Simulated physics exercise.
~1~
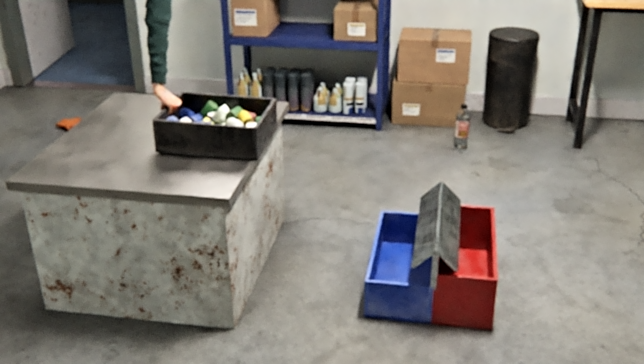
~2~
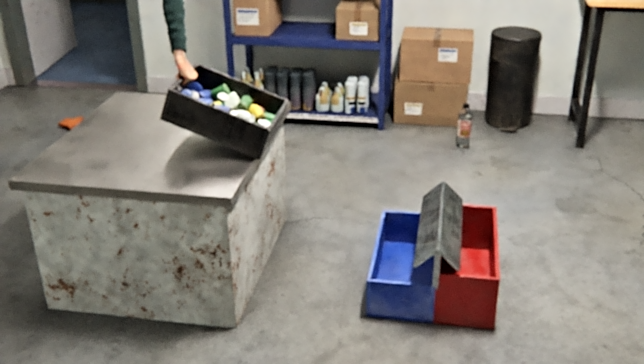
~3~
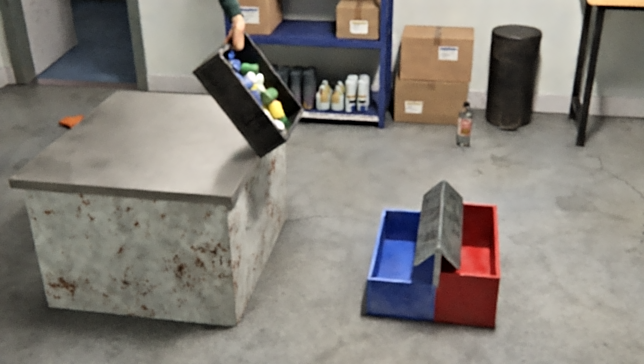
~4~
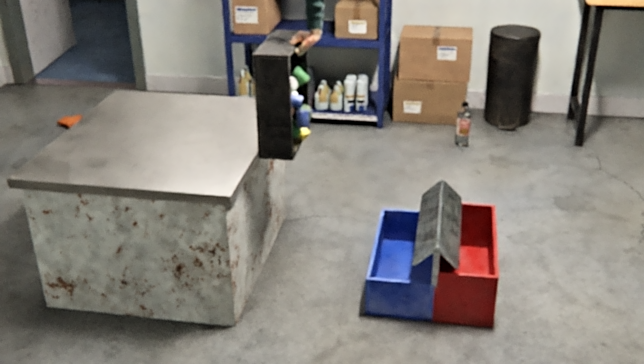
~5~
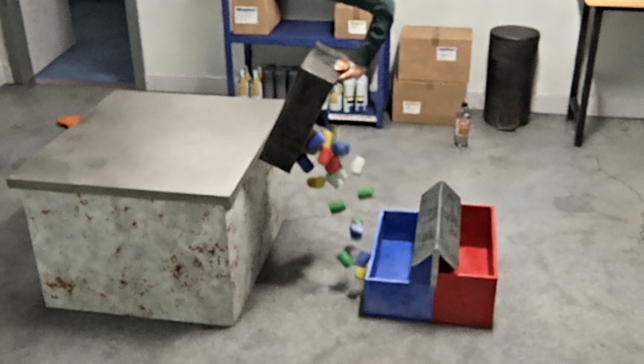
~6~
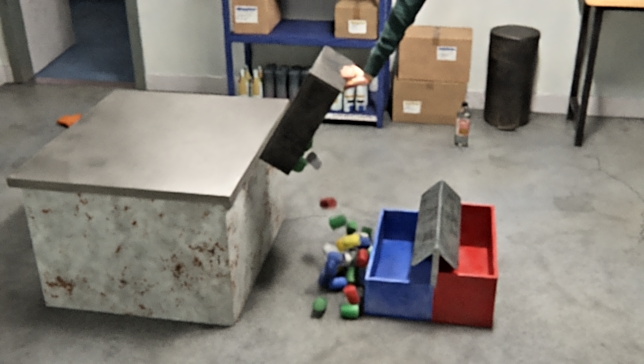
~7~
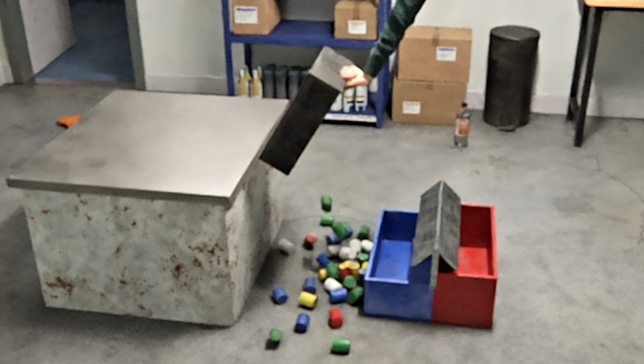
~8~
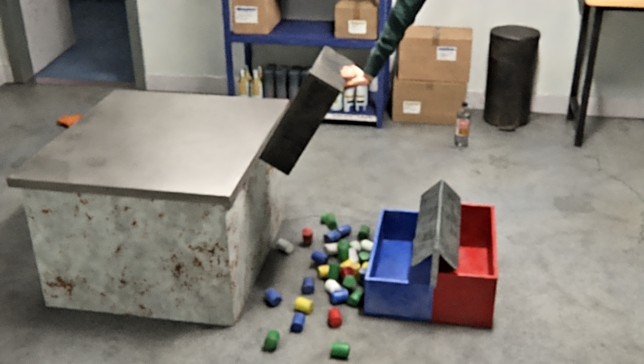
In a workshop, a hand tips a black box of colourful little containers up over the right edge of a rust-marked bench until it hangs steeply and empties, and the pieces tumble down and scatter across the floor, mostly just short of the blue tub joined to a red box.
